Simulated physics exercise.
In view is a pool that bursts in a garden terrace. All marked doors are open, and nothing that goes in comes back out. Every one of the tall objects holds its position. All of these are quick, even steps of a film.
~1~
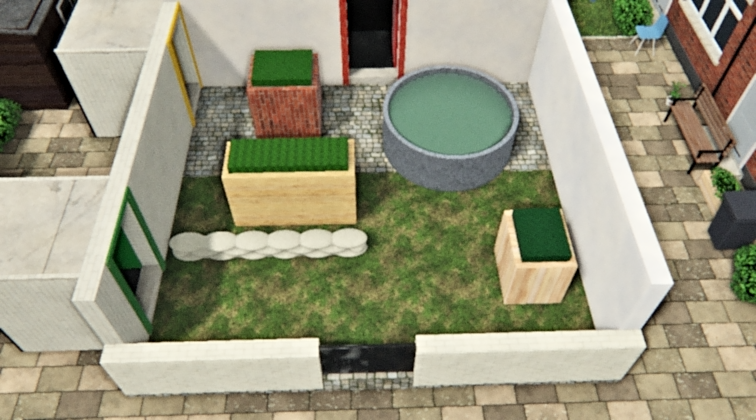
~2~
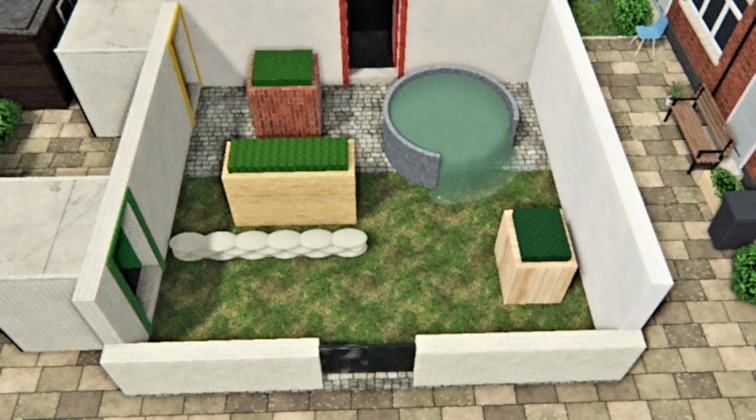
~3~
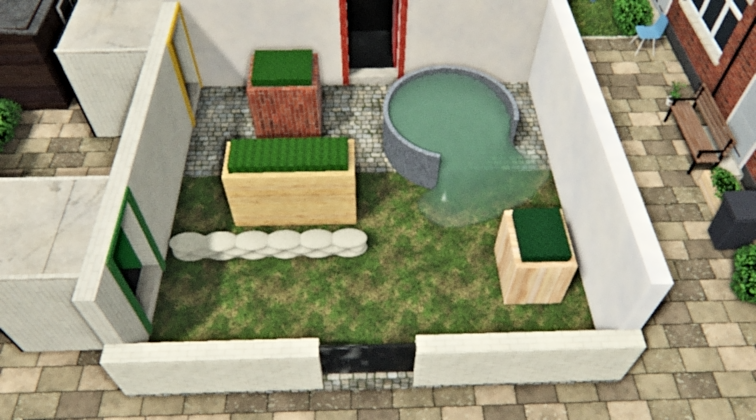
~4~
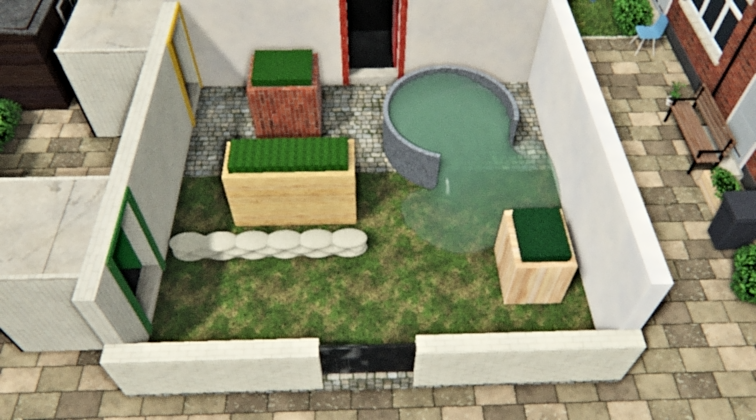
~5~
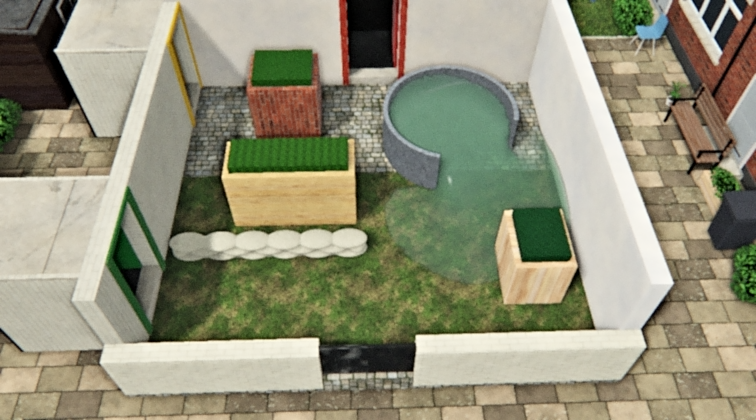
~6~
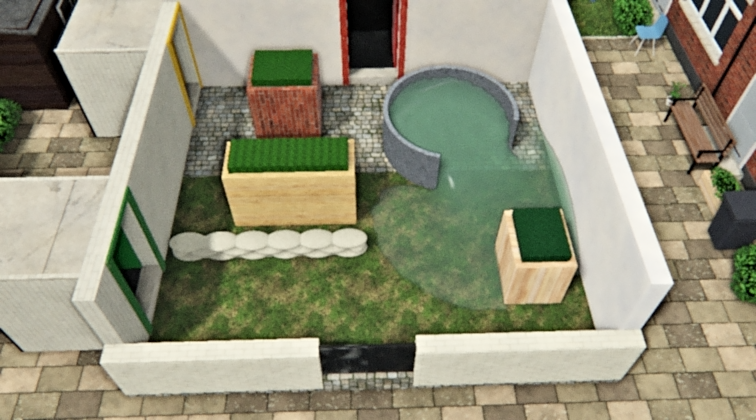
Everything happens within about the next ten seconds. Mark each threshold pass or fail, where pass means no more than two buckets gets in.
Green door - pass; yellow door - pass; red door - pass.
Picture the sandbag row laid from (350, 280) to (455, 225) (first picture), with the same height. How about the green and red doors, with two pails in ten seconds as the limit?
Note - green: Below, red: Below.
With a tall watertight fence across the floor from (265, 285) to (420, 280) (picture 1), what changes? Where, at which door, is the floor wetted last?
I'd say the yellow door.
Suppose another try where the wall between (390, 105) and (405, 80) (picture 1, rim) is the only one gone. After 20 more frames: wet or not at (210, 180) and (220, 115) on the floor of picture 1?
Soaked; soaked.
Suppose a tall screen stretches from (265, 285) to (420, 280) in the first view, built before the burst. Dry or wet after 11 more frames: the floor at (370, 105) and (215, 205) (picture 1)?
Spared and spared, in that order.
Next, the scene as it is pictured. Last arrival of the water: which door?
That's the yellow-painted one.
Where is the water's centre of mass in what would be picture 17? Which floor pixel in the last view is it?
Around pixel (481, 209).
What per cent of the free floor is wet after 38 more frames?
Estimate: Near 80 %.
A moment on, water covers 30 % of the floor; the green door not reached, the yellow door not reached, the red door not reached.
Next, water covers 35 % of the floor; the green door not reached, the yellow door not reached, the red door not reached.
Then, water covers 50 % of the floor; the green door not reached, the yellow door not reached, the red door not reached.
Later, water covers 80 % of the floor; the green door wet at the sill, nothing in, the yellow door not reached, the red door wet at the sill, nothing in.
In the end, water covers 95 % of the floor; the green door wet at the sill, nothing in, the yellow door wet at the sill, nothing in, the red door wet at the sill, nothing in.
